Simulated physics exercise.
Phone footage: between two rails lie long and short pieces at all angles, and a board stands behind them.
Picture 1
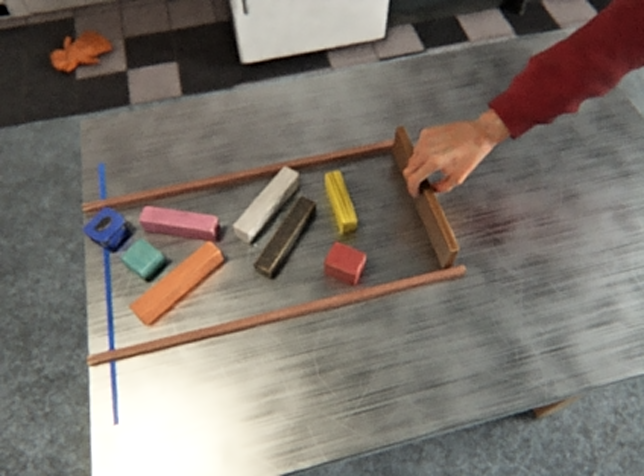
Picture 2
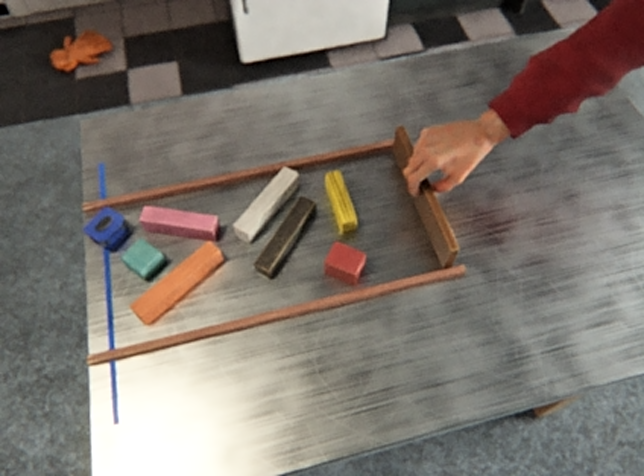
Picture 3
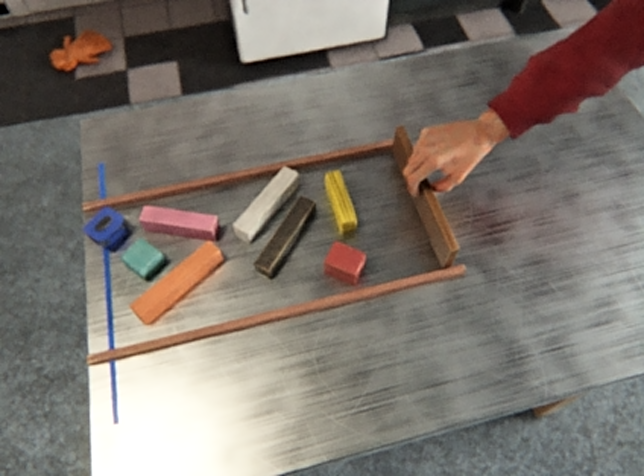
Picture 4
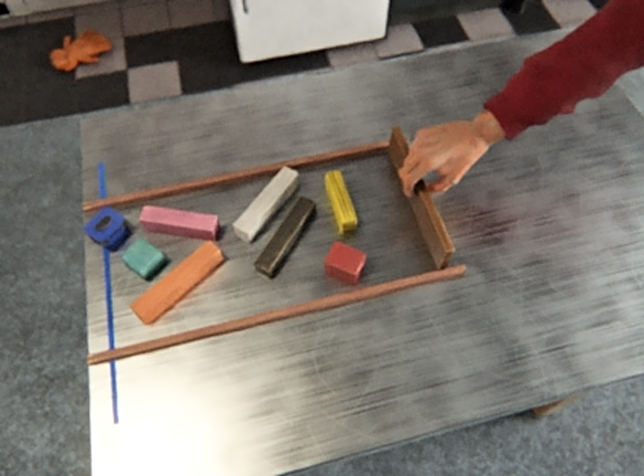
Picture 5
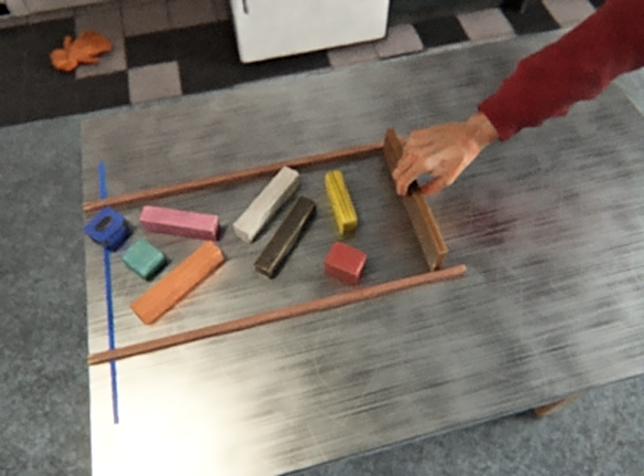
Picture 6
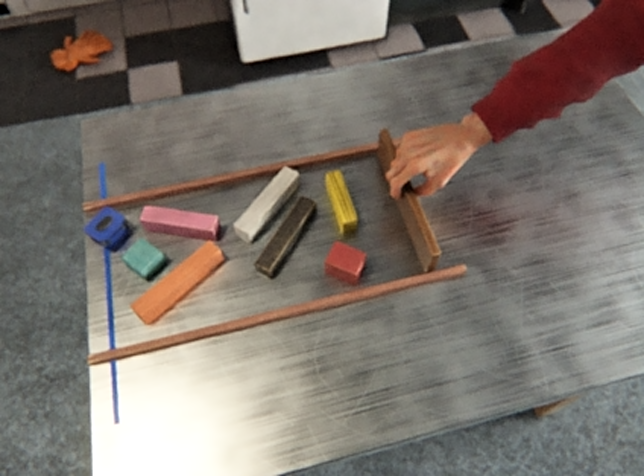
At first, a hand in a red sleeve holds a wooden board upright at the right end of two rails, with colourful blocks scattered between them near a blue tape line. The hand then slides the board slightly left, toward the pieces, while the blocks themselves stay where they are.
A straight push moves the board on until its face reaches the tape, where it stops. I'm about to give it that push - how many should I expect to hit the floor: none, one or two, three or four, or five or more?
Expect five or more.
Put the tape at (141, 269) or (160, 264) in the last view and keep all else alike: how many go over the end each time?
Well, you'd get 4 the first time and 3 the second time.
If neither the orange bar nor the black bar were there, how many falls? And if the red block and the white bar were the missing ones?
First try: 4 fallen; other try: 5.
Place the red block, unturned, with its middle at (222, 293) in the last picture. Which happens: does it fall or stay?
If so, it ends up falling.
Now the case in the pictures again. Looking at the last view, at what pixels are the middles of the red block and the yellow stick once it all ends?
The red block comes to rest at (84, 322), and the yellow stick comes to rest at (96, 257).
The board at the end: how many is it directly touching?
2 are in contact with it.
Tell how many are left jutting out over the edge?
Overhanging: 1.
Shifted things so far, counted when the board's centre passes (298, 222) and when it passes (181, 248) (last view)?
At that stage 4; at the next, 8.
Soon after, none off yet; blue case at rest near (108, 230); turquoise block at rest near (144, 260); orange bar at rest near (179, 282).
Then, none off yet; blue case moved about its own width near (79, 247); turquoise block moved about its own width near (119, 268); orange bar moved about its own width near (117, 305).
At rest, the number that fall off is five or more; fallen, black bar, white bar, pink bar, orange bar, turquoise block and blue case.
